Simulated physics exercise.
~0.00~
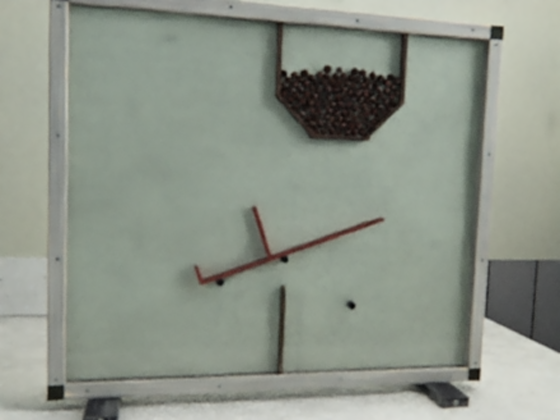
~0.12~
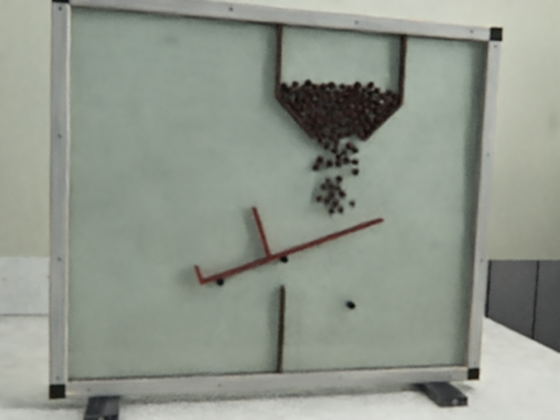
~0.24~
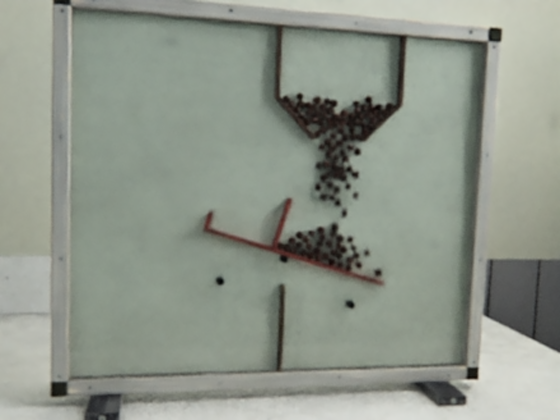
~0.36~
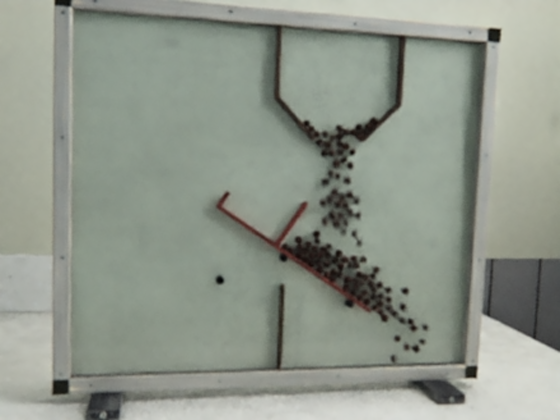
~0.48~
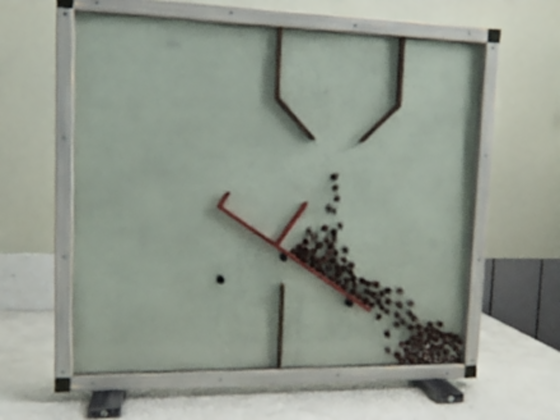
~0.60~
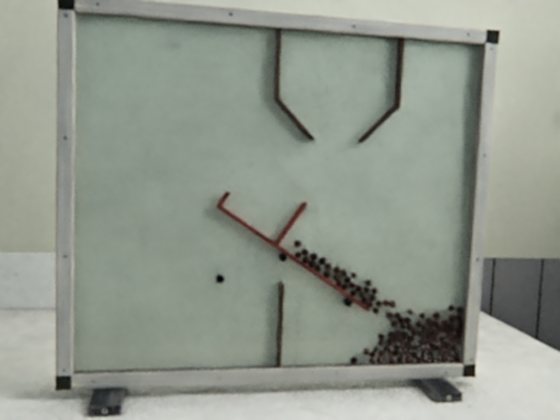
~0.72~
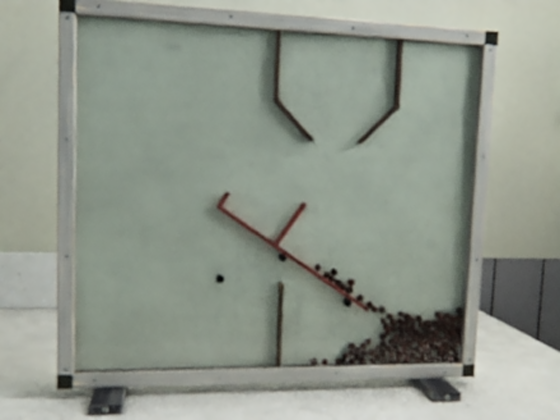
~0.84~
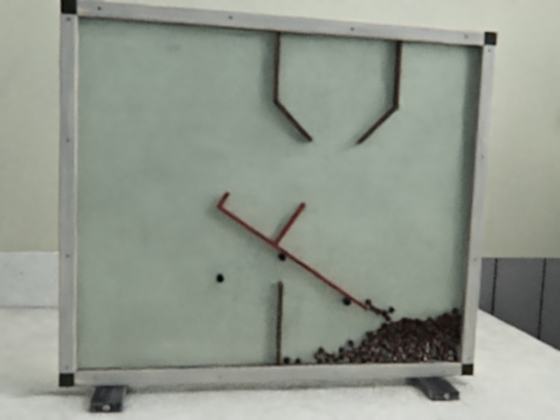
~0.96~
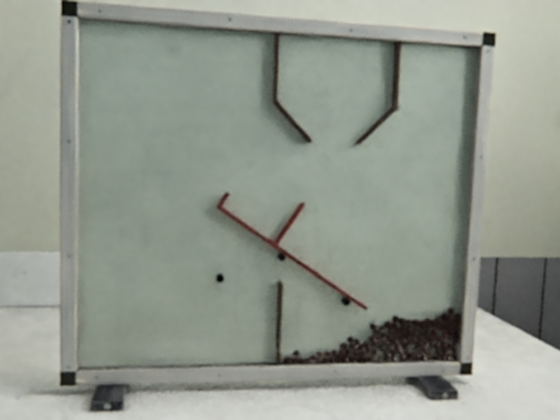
Clear-faced case with dark beads pouring from a hopper onto a red tray, which tips right, spilling them all into the right bin.
